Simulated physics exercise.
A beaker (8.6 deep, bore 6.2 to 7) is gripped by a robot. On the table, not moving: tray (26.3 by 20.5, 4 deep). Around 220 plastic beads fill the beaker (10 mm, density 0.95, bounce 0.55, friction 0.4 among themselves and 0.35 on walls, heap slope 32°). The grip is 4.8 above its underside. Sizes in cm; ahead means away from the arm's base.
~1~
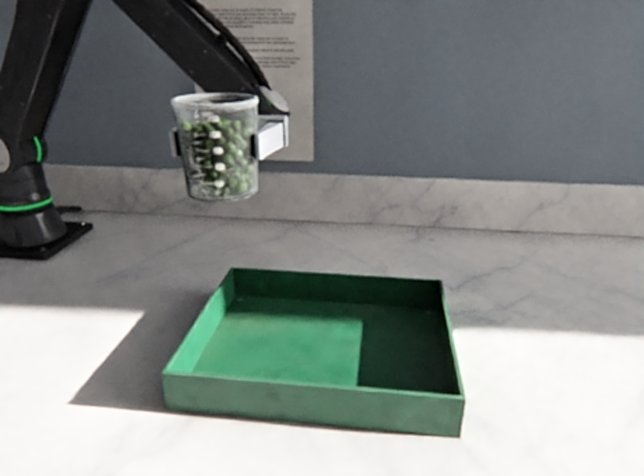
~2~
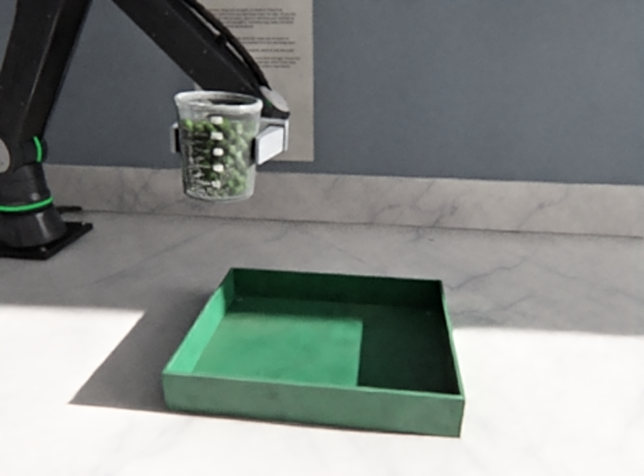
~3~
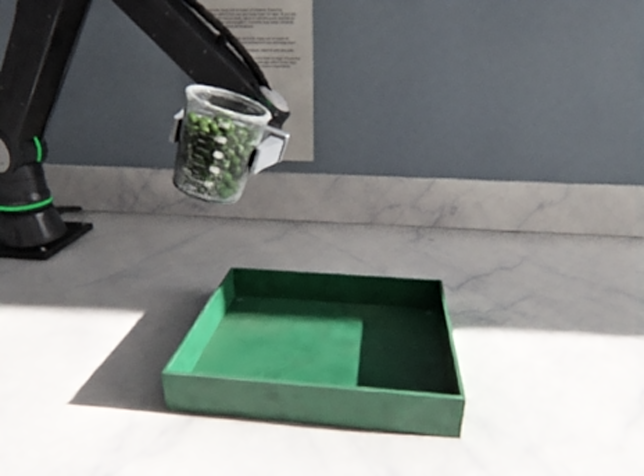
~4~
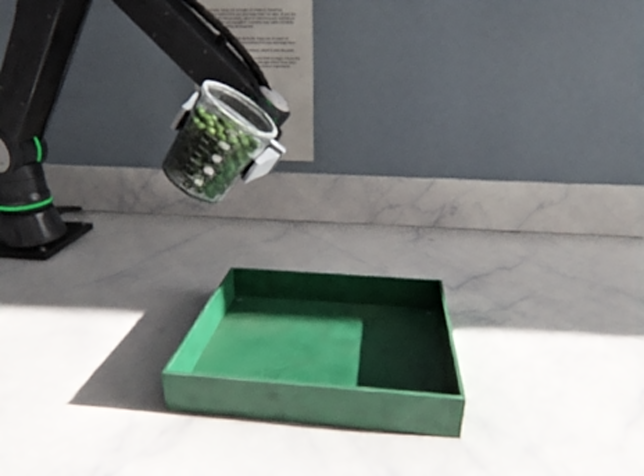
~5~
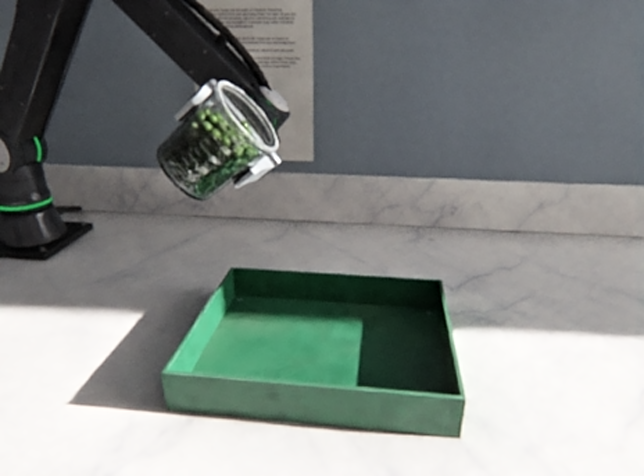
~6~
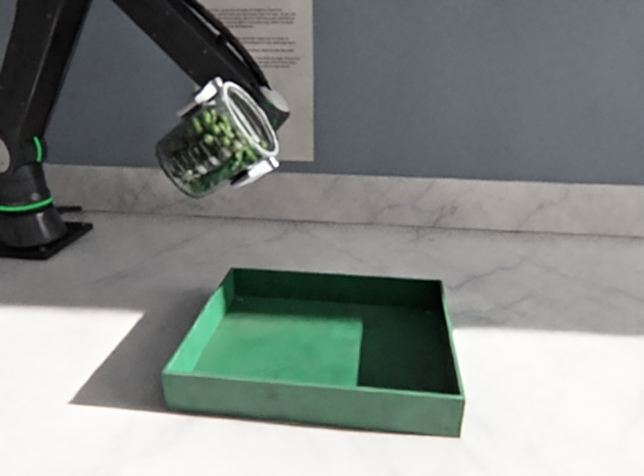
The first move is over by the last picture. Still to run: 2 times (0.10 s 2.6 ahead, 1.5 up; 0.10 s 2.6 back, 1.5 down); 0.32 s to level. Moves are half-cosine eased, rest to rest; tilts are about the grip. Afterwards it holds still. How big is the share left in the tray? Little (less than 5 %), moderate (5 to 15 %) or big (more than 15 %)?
A big share, more than 15 %, ends in the tray.
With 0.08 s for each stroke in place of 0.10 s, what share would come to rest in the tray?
It would be near 35 per cent.
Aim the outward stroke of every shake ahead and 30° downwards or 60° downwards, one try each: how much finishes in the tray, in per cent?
About 5 and 0 per cent.
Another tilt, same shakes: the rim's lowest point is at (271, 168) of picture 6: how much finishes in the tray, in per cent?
Some 55 per cent.
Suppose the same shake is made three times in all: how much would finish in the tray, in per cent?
In that case some 30 per cent.
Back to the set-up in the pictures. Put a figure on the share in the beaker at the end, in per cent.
About 75 per cent.
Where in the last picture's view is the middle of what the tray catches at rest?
Around (353, 354).
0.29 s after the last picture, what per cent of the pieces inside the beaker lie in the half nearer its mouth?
About 40 per cent.
Then, 0.29 s after the last picture, tilted 56° forward, highest piece 26 above the table; 189 in the beaker, 30 in flight or on a rim.
Then, 0.58 s after the last picture, tilted 24° forward, highest piece 26 above the table; 162 in the beaker, 50 in the tray, 1 on the table or floor, 6 in flight or on a rim.
Then, 0.92 s after the last picture, level, highest piece 25 above the table; 162 in the beaker, 55 in the tray, 2 on the table or floor.
Then, 1.97 s after the last picture, level, highest piece 25 above the table; 162 in the beaker, 55 in the tray, 2 on the table or floor.
Final count, 162 in the beaker, 55 in the tray, 2 on the table or floor. That is 25 % in the tray.
